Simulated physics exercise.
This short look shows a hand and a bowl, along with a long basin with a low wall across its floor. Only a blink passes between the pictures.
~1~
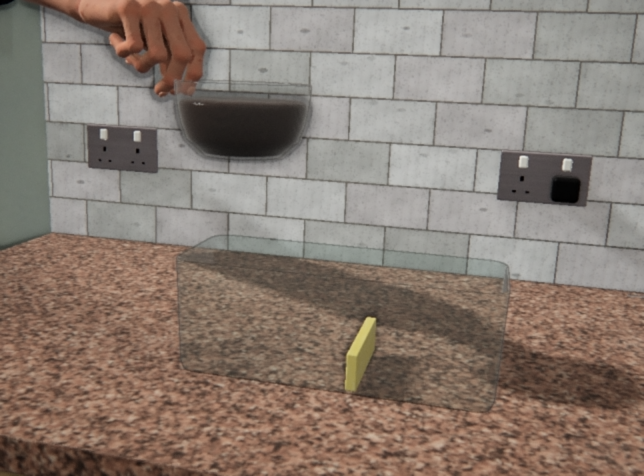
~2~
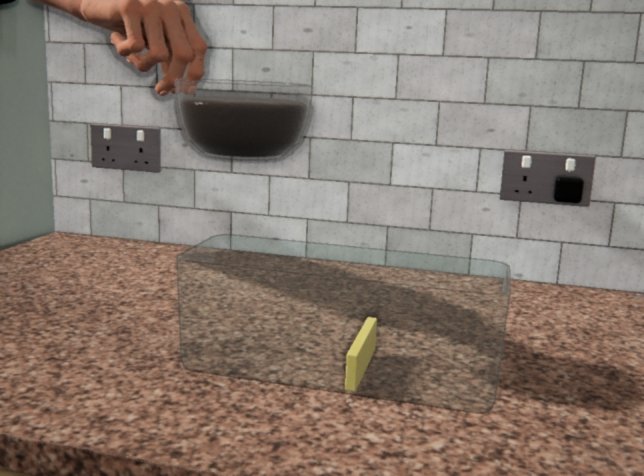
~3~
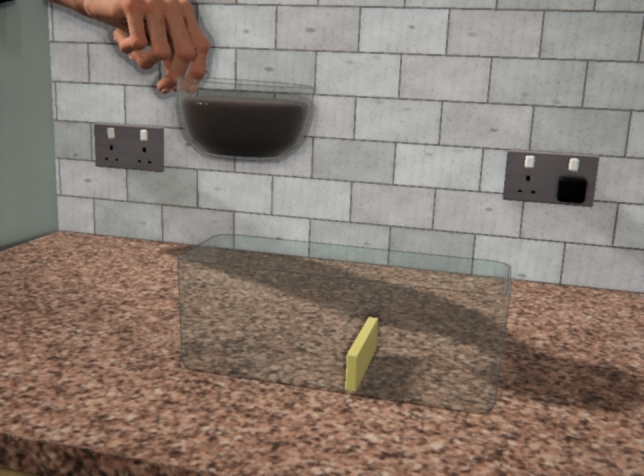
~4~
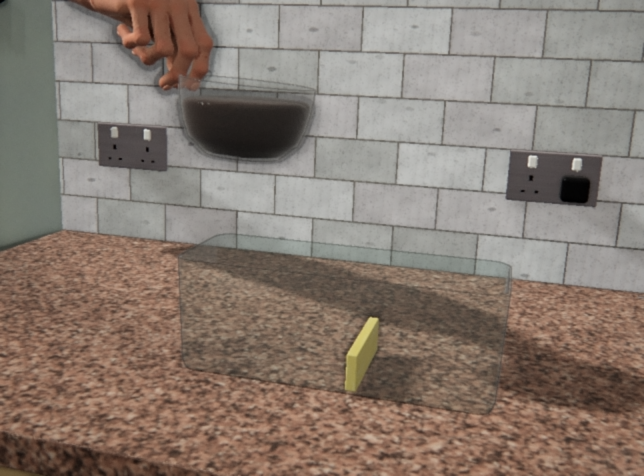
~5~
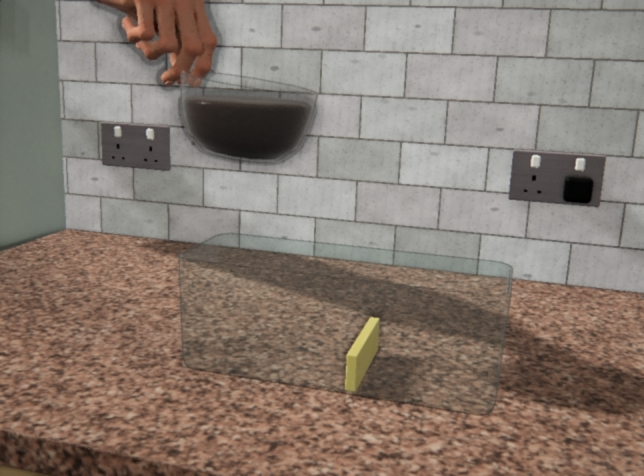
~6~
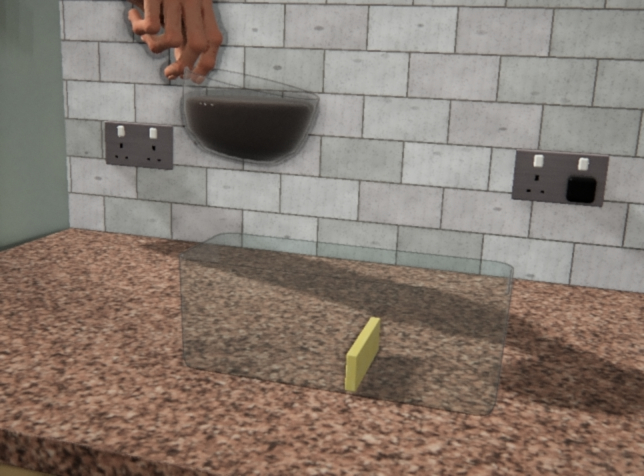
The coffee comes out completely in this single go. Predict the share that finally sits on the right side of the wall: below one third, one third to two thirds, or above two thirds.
Right-side share: One third to two thirds.
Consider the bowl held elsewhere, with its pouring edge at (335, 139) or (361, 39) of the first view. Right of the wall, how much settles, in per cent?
In turn 70 and 95 in a hundred.
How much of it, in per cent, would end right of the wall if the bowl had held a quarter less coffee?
Result: Around 40 per cent.
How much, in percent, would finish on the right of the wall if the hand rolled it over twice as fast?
It comes to 40 per cent or so.
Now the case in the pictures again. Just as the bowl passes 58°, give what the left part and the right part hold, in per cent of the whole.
The left part holds 5 percent and the right part 5 percent.
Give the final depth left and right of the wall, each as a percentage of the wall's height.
About 30 left, about 50 right.
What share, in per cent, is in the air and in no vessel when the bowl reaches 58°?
25 in a hundred.
A moment on, the bowl is tipped part way and 63 per cent is still to pour, 4 is left of the wall and 6 right of it.
Next, the bowl is tipped on its side and 11 per cent is still to pour, 24 is left of the wall and 53 right of it.
Then the bowl is tipped right over and 0 per cent is still to pour, 44 is left of the wall and 55 right of it.
Later the bowl is tipped right over and 0 per cent is still to pour, 44 is left of the wall and 55 right of it.
Finally, 44 per cent lies left of the wall, 55 right of it and 1 outside.
